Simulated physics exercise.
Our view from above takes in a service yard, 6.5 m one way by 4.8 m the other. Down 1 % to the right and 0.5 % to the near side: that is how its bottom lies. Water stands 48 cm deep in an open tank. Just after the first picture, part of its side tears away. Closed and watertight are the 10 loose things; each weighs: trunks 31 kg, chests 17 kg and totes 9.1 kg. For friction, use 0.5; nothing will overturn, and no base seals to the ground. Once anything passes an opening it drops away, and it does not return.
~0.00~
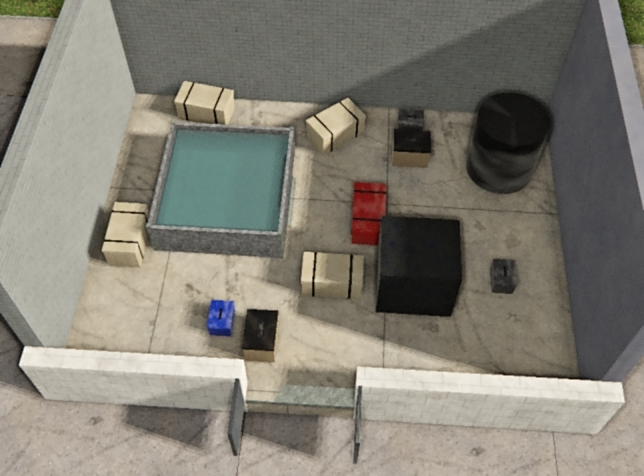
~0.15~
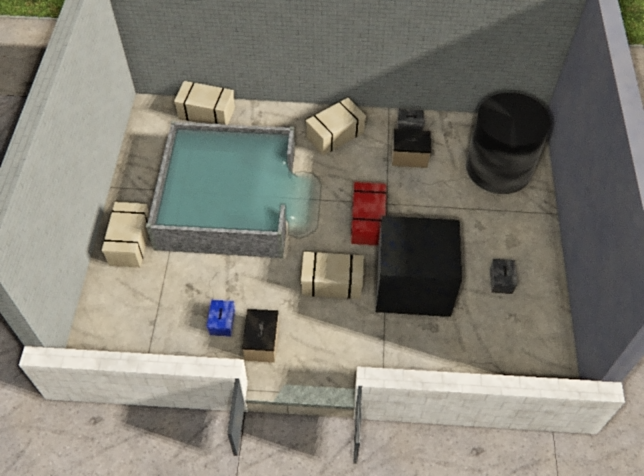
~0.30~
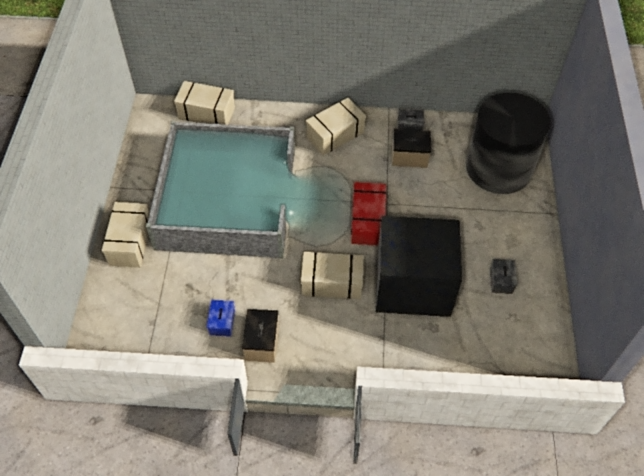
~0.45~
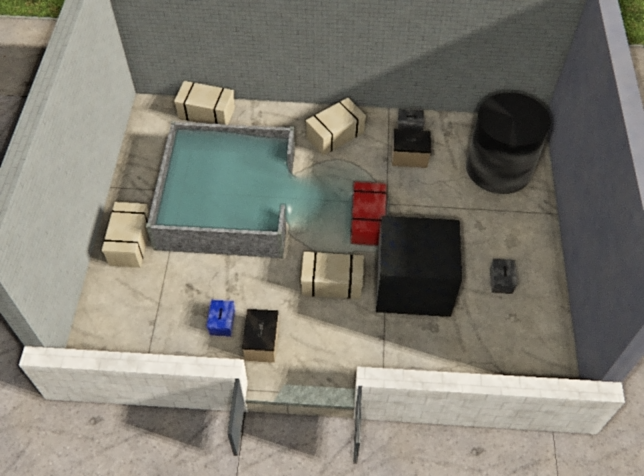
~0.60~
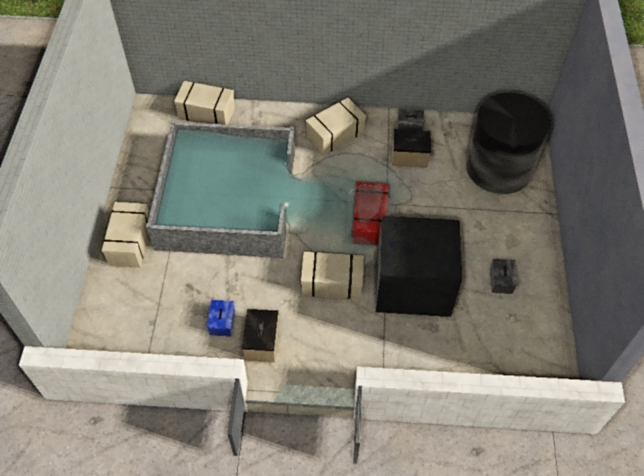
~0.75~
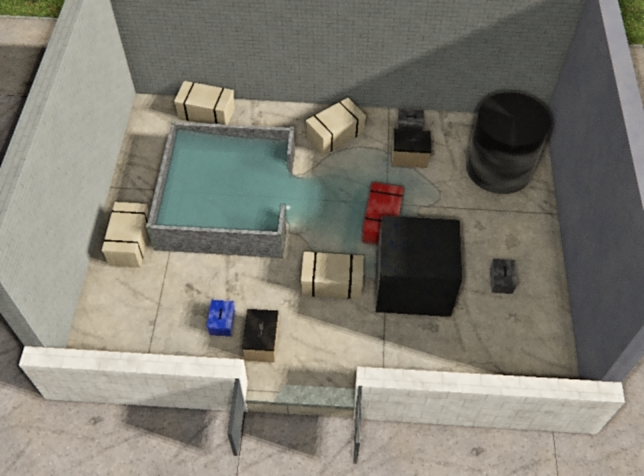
In the video, a gap opens in the right side of a raised water tank in a walled yard, and water spreads rightward across the ground, reaching a red trunk, which shifts slightly right while the blue tote stays still.
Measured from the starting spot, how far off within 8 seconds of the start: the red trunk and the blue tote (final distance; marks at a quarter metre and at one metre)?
Result: The red trunk ends up well away; the blue tote remains where it was.
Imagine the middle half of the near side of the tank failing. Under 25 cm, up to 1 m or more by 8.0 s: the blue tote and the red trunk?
Well, the blue tote goes a long way and the red trunk basically stays there.
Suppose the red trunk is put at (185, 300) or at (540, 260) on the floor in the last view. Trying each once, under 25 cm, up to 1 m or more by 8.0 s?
From the first place it is barely disturbed; from the second it goes well off.
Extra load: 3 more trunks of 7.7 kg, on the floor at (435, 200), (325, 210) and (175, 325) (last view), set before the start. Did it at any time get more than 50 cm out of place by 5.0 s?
One by one: Beyond the mark, beyond the mark, below the mark.
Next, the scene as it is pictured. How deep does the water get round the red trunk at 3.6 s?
Around 14 cm.
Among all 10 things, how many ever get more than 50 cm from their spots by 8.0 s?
That comes to 4.
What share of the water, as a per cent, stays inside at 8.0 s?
Still held: Near 96 %.
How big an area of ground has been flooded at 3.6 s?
My estimate is roughly 19 m2.
After 1.6 s the red trunk is near (488, 213), 1.6 m from its start, aground; the blue tote is near (220, 314), 0.0 m from its start, aground; 0 of 10 are out; 0 afloat.
After 3.6 s the red trunk is near (551, 241), 2.5 m from its start, afloat; the blue tote is near (220, 314), 0.0 m from its start, aground; 0 of 10 are out; 3 afloat.
After 5.6 s the red trunk is near (547, 335), 2.9 m from its start, afloat; the blue tote is near (220, 314), 0.0 m from its start, aground; 0 of 10 are out; 3 afloat.
After 8.0 s the red trunk is near (433, 335), 2.1 m from its start, afloat; the blue tote is near (220, 314), 0.0 m from its start, aground; 0 of 10 are out; 2 afloat.
